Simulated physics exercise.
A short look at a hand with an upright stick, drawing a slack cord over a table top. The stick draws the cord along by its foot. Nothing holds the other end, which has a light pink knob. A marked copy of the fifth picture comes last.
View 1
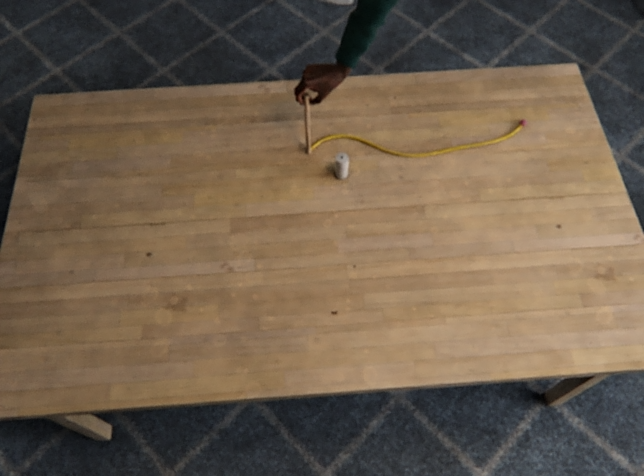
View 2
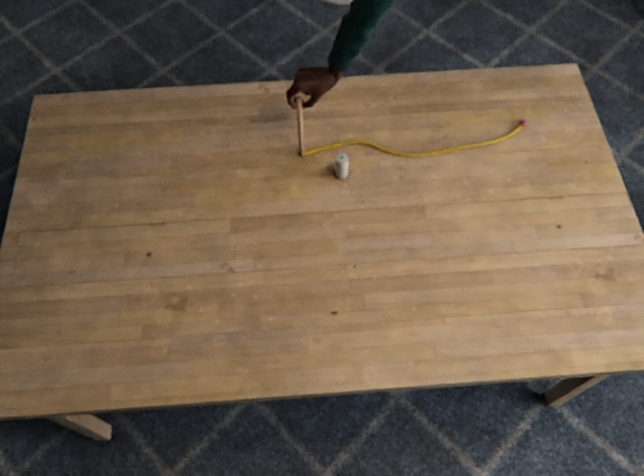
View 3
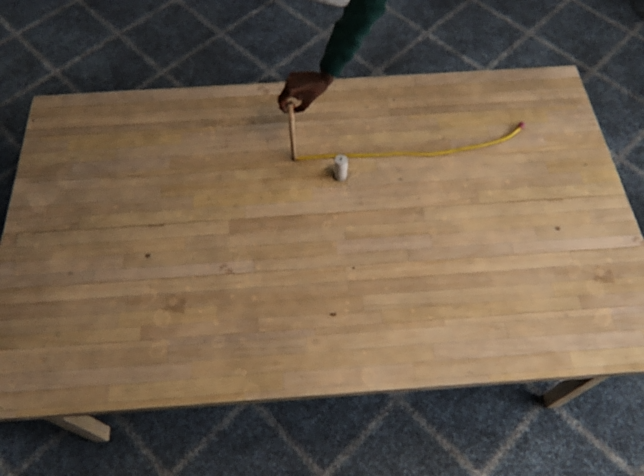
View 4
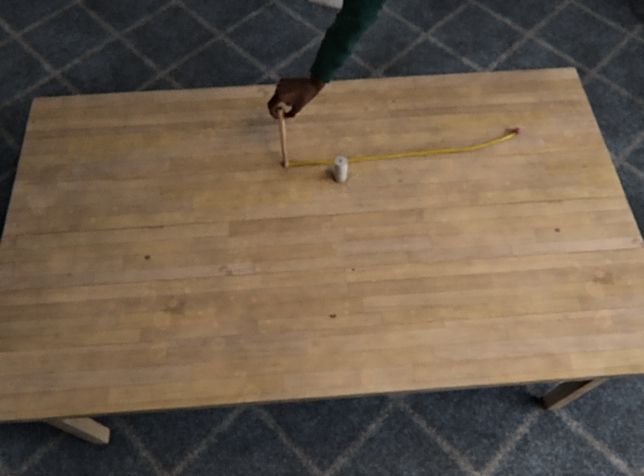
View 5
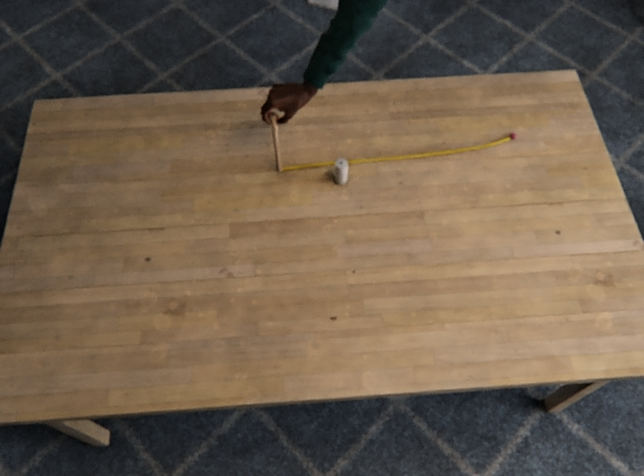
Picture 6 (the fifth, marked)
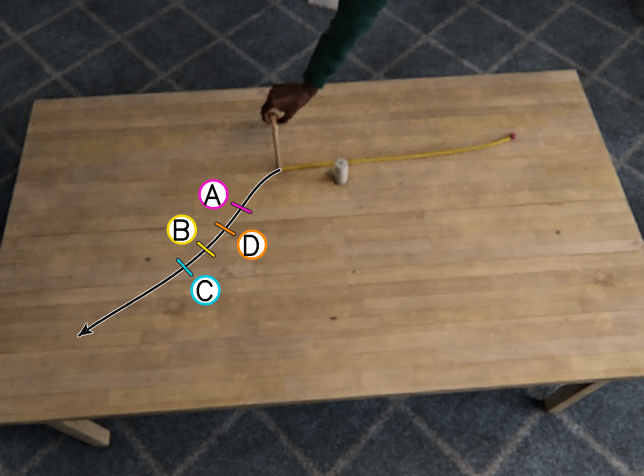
A hand with an upright stick draws a yellow cord leftward behind a white candle.
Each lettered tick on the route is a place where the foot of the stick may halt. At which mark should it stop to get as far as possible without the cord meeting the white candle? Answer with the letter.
Stop at A.
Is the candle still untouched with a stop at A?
For that mark, yes.
On the marked copy, A at (241, 208); B at (206, 249); C at (185, 267); D at (225, 229); the route from (279, 170) via (198, 256) to (79, 335).
With A. Early on, foot of the stick (263, 182), middle of the cord (384, 160), free end (498, 141).
Further on, foot of the stick (251, 195), middle of the cord (370, 162), free end (484, 144).
At the end, foot of the stick (242, 208), middle of the cord (358, 167), free end (472, 145); nothing has been touched.
As for the rest, B brings the cord against the candle; C brings the cord against the candle; D brings the cord against the candle.
